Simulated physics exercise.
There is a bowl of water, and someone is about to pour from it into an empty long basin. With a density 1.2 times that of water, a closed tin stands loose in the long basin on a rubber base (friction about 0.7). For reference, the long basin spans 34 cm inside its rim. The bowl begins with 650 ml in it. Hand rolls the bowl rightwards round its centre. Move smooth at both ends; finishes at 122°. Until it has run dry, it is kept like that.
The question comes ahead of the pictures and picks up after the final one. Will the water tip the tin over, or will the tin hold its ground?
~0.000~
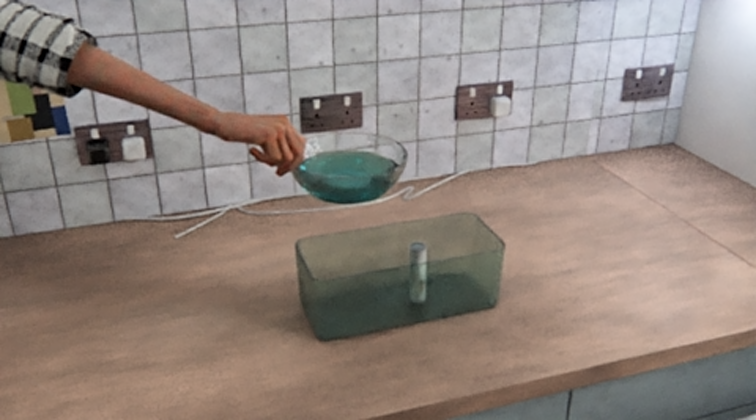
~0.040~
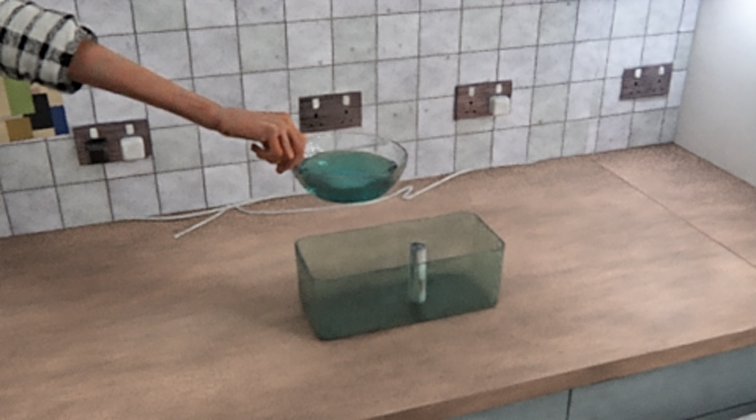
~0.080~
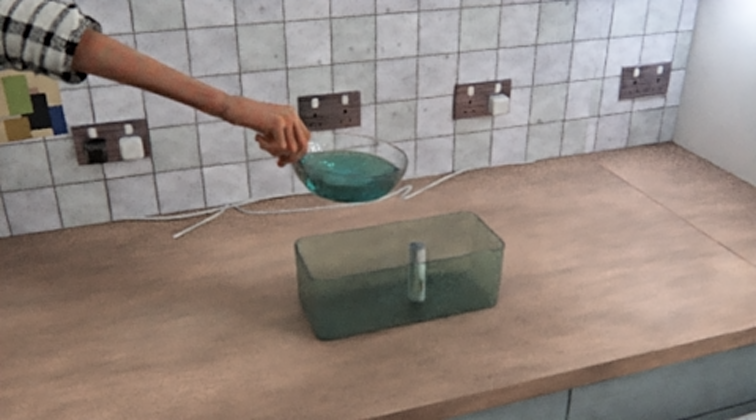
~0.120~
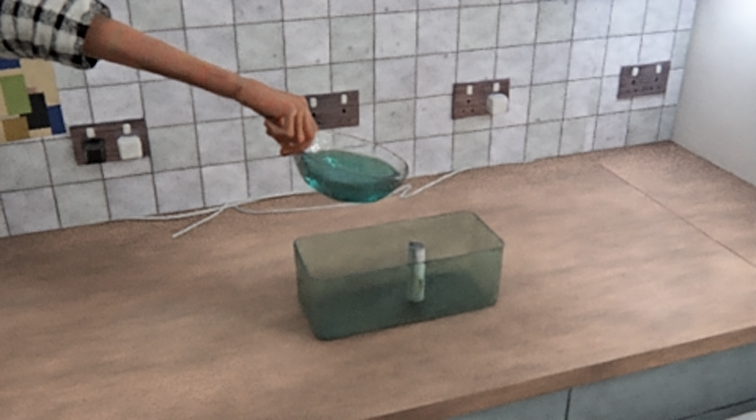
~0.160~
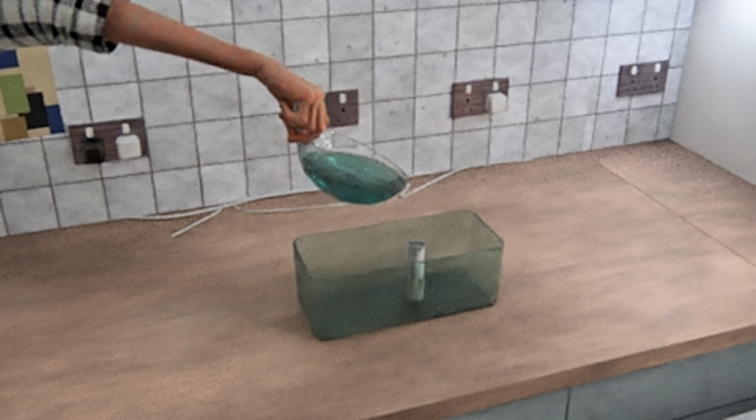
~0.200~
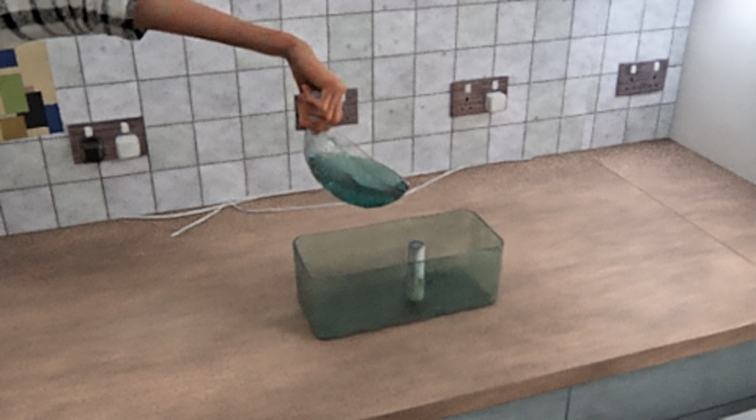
It ends up tipped over.
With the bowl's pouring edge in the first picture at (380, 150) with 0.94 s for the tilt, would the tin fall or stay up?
After that, the tin stays vertical.
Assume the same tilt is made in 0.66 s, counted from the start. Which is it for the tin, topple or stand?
After the tilt, the tin is still standing.
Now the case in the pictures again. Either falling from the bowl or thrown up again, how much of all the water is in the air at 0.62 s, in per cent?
Some 8 % is up in the air.
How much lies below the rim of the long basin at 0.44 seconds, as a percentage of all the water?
The basin holds roughly 94 in a hundred parts at that moment.
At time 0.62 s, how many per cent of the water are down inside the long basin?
Roughly 92 %.
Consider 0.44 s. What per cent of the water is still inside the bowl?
I'd put it near 0 percent.
After 0.44 s the tilt is 118° and 0 per cent is still to pour; the tin stands where it began.
After 0.62 s the tilt is 122° and 0 per cent is still to pour; the tin leans 11°.
After 0.80 s the tilt is 122° and 0 per cent is still to pour; the tin leans 22°.
After 1.00 s the tilt is 122° and 0 per cent is still to pour; the tin lies on its side.
In the end the tin lies on its side.
